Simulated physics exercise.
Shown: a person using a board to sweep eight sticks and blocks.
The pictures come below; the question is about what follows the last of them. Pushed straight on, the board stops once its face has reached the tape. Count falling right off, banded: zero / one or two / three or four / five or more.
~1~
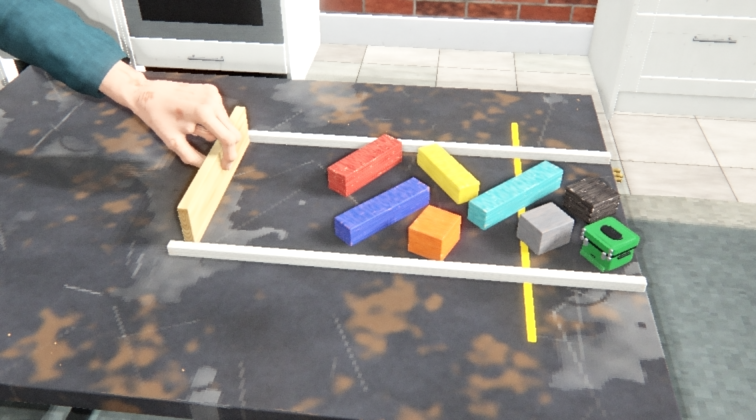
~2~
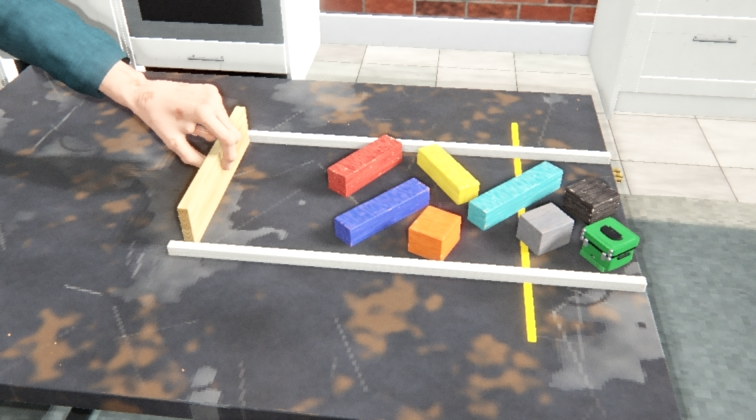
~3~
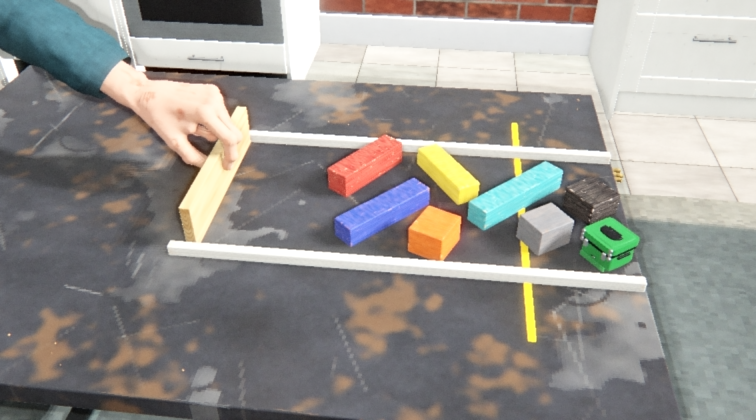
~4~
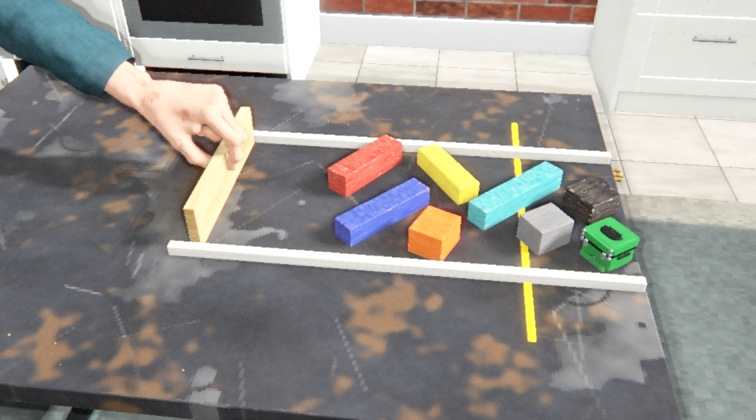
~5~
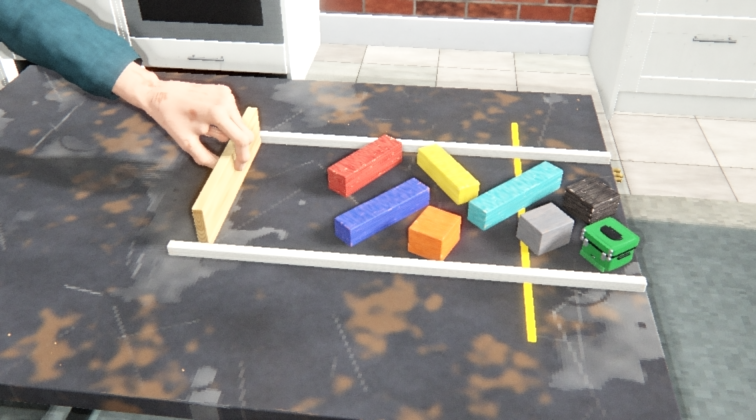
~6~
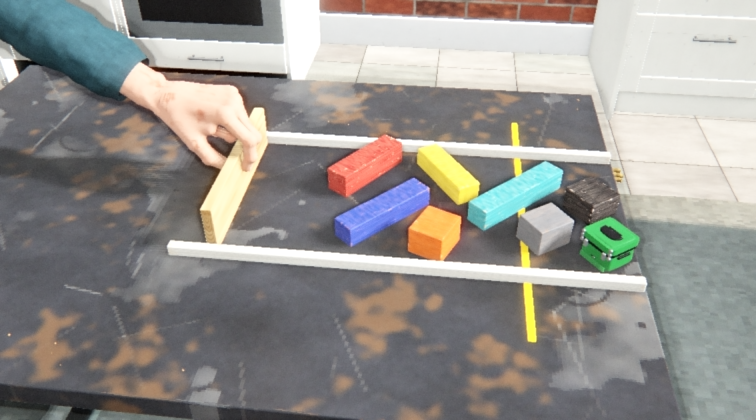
Band: One or two.
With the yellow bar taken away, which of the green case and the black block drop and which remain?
The green case would go down, and the black block would go down.
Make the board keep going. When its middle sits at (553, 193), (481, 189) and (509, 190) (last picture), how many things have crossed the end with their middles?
Over the end: 4, 0, 1.
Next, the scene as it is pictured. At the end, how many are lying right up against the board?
The figure is 2.
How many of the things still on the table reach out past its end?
Overhanging: 2.
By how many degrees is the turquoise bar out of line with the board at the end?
I'd estimate about 40 degrees.
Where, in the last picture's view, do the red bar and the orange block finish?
For the red bar it's (532, 173), and for the orange block it's (575, 250).
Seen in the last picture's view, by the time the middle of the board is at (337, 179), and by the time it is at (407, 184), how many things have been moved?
Counting first: 1, next 4.
Soon after, none off yet; green case at rest near (608, 246); black block at rest near (591, 201); grey block at rest near (545, 229).
At rest, the number that fall off is one or two; fallen, black block and green case.
